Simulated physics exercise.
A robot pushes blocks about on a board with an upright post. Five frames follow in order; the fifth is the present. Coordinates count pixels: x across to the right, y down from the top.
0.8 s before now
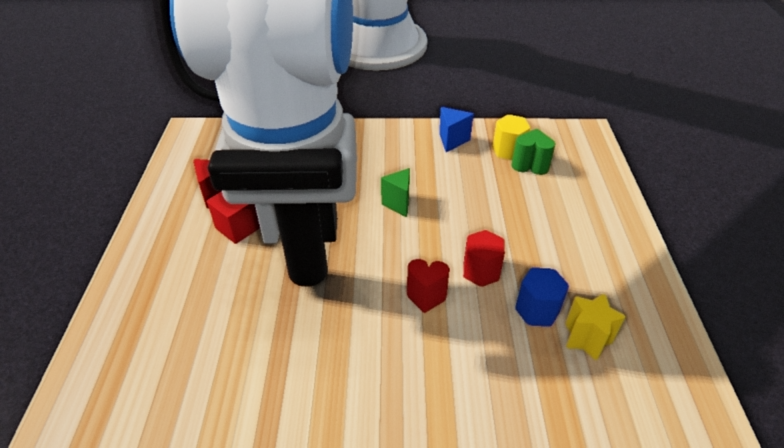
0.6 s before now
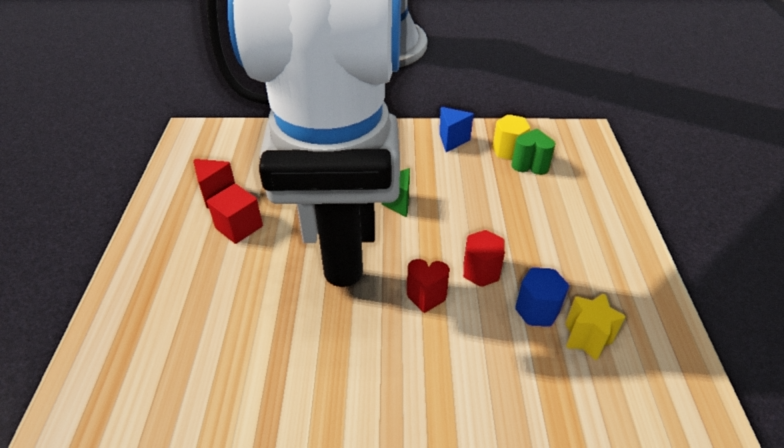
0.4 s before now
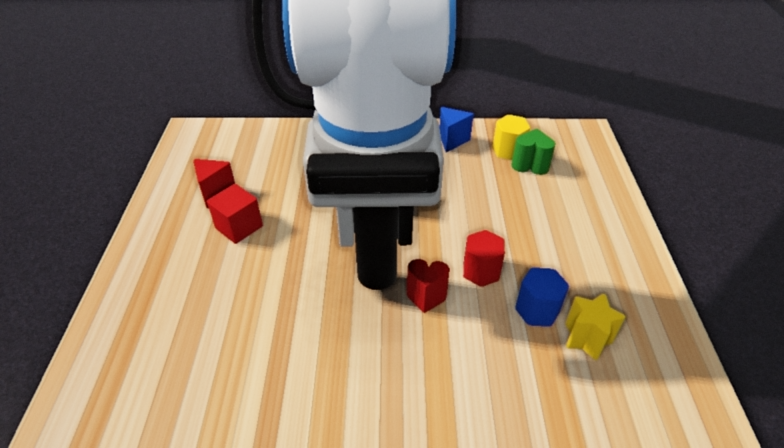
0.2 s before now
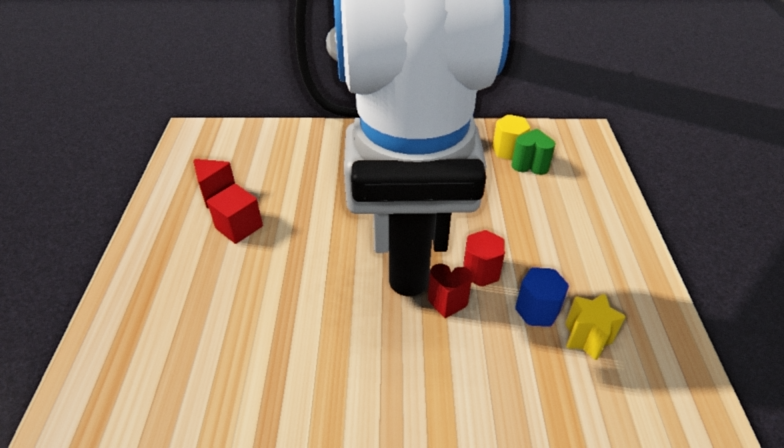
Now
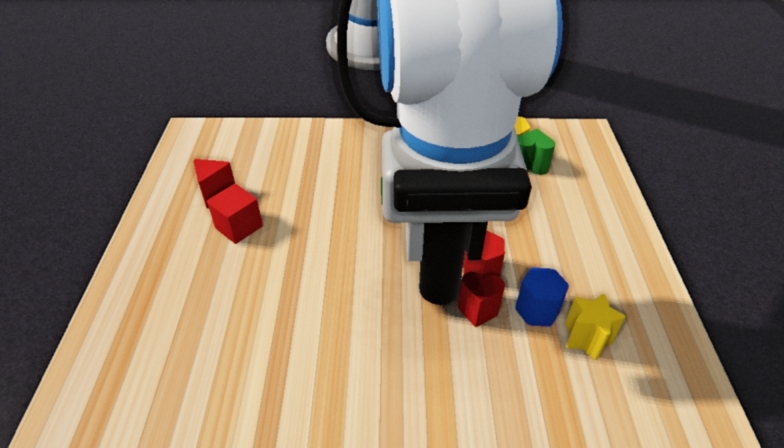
A white robot arm with blue bands and a black upright post stands over a striped wooden board on a dark floor, seen from above by a still camera. Red blocks sit at left, a red heart, red and blue hexagonal blocks and a yellow star at right, with green, blue and yellow blocks behind. The arm slides the post rightward, reaches the heart and pushes it right, close to the red hexagonal block.
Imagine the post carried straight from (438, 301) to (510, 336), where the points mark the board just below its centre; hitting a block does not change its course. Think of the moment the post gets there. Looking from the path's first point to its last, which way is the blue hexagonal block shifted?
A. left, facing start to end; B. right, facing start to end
I choose A.
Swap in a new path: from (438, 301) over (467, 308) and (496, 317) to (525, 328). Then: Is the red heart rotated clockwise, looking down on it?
I believe so.
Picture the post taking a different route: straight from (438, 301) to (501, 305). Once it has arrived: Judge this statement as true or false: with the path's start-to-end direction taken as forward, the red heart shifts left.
Answer: False.
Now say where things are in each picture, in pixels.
The first picture shows post's lower end at (308, 272); red heart at (428, 270); red hexagonal block at (486, 244); blue hexagonal block at (546, 283); yellow star block at (598, 312).
The second picture shows post at (344, 272); blocks still.
The third picture shows post at (377, 275); blocks still.
The fourth picture shows post at (409, 281); red heart at (451, 275).
The fifth picture shows post at (439, 289); red heart at (483, 284); red hexagonal block at (486, 244); blue hexagonal block at (546, 283); yellow star block at (598, 312).
On the path given first. Halfway along, post at (475, 307); red heart at (523, 296), turned 20° anticlockwise; blue hexagonal block at (559, 282).
At the end, post at (513, 325); red heart at (557, 299), turned 70° anticlockwise; red hexagonal block still; blue hexagonal block at (577, 274); yellow star block at (605, 310), turned 30° clockwise.
